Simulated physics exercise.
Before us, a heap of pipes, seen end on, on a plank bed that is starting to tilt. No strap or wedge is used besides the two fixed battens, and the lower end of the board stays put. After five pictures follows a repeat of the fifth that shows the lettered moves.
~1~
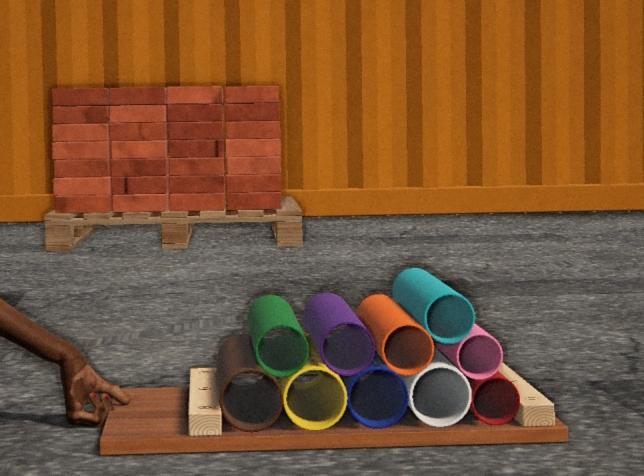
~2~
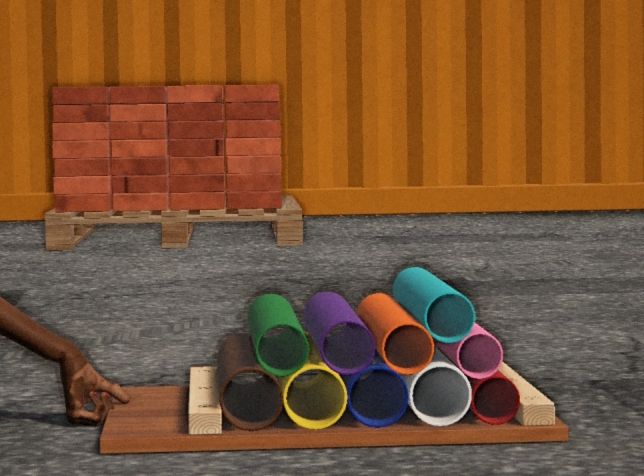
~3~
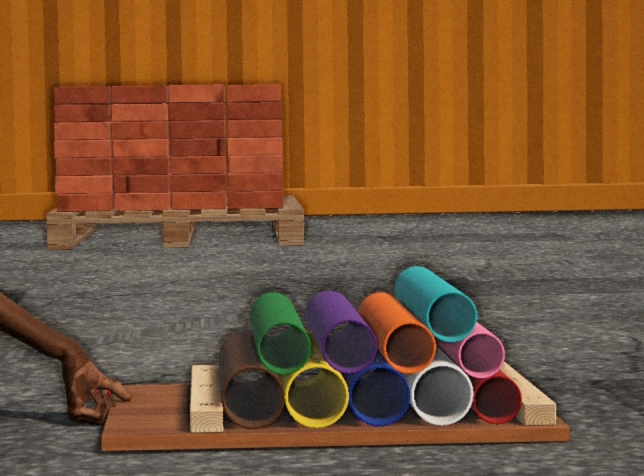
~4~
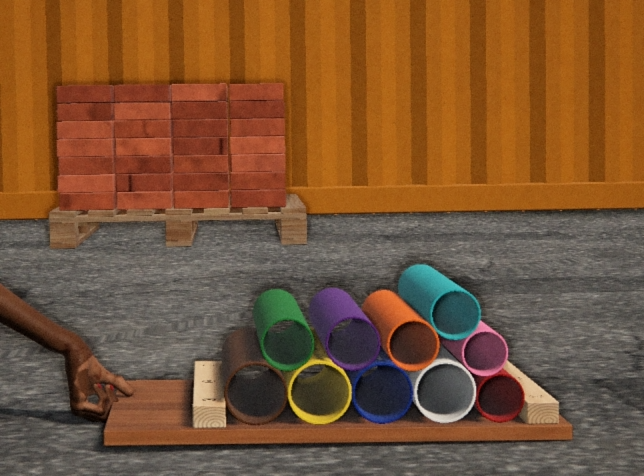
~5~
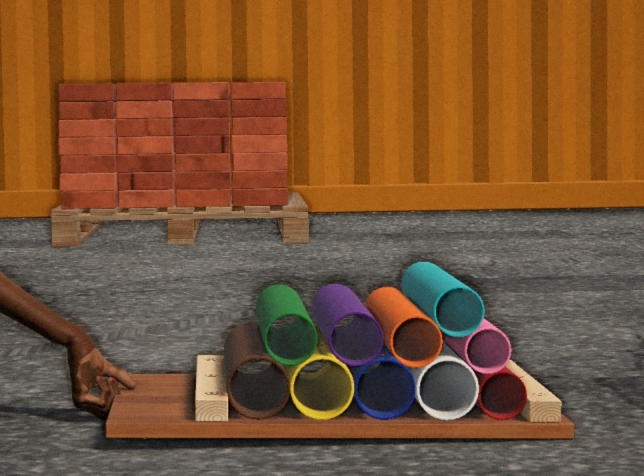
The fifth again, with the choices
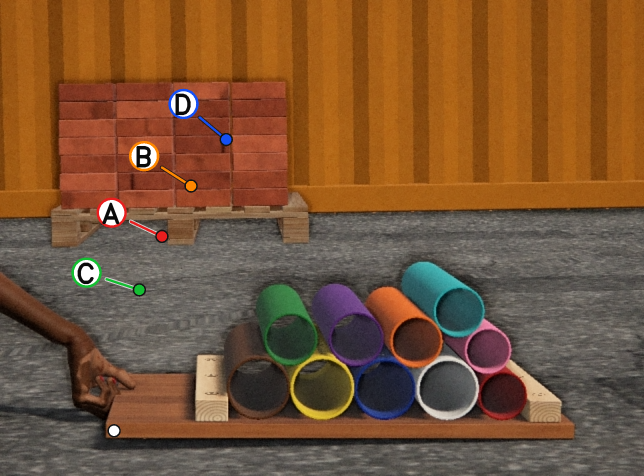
A plank bed holding a heap of colourful pipes between two wooden blocks tilted very slightly as a hand raised its left end, while the pipes stayed stacked and bricks sat on a pallet behind.
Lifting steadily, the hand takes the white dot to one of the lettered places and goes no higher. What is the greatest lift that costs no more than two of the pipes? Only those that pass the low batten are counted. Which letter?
Raise it to A.
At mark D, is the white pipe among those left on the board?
Yes.
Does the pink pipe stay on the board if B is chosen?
No, with B.
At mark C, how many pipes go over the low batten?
The count is two.
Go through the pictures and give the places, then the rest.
Green pipe (282, 351); orange pipe (408, 349), in the first frame.
Orange pipe (408, 349); purple pipe (347, 348), in the second frame.
Board (326, 401); brown pipe (253, 398); yellow pipe (317, 396), in the third frame.
Board (328, 398); brown pipe (256, 394); yellow pipe (320, 393), in the fourth frame.
Board (331, 393); brown pipe (258, 388); yellow pipe (322, 388), in the fifth frame.
On the copy, A at (162, 236); B at (191, 186); C at (139, 290); D at (226, 139); the white dot at (114, 431).
On A. First, board at 16°.
Then, board at 26°.
Finally, board at 26°, two over the low batten (pink, turquoise).
By contrast, B five over the low batten; C two over the low batten (pink, turquoise); D five over the low batten.
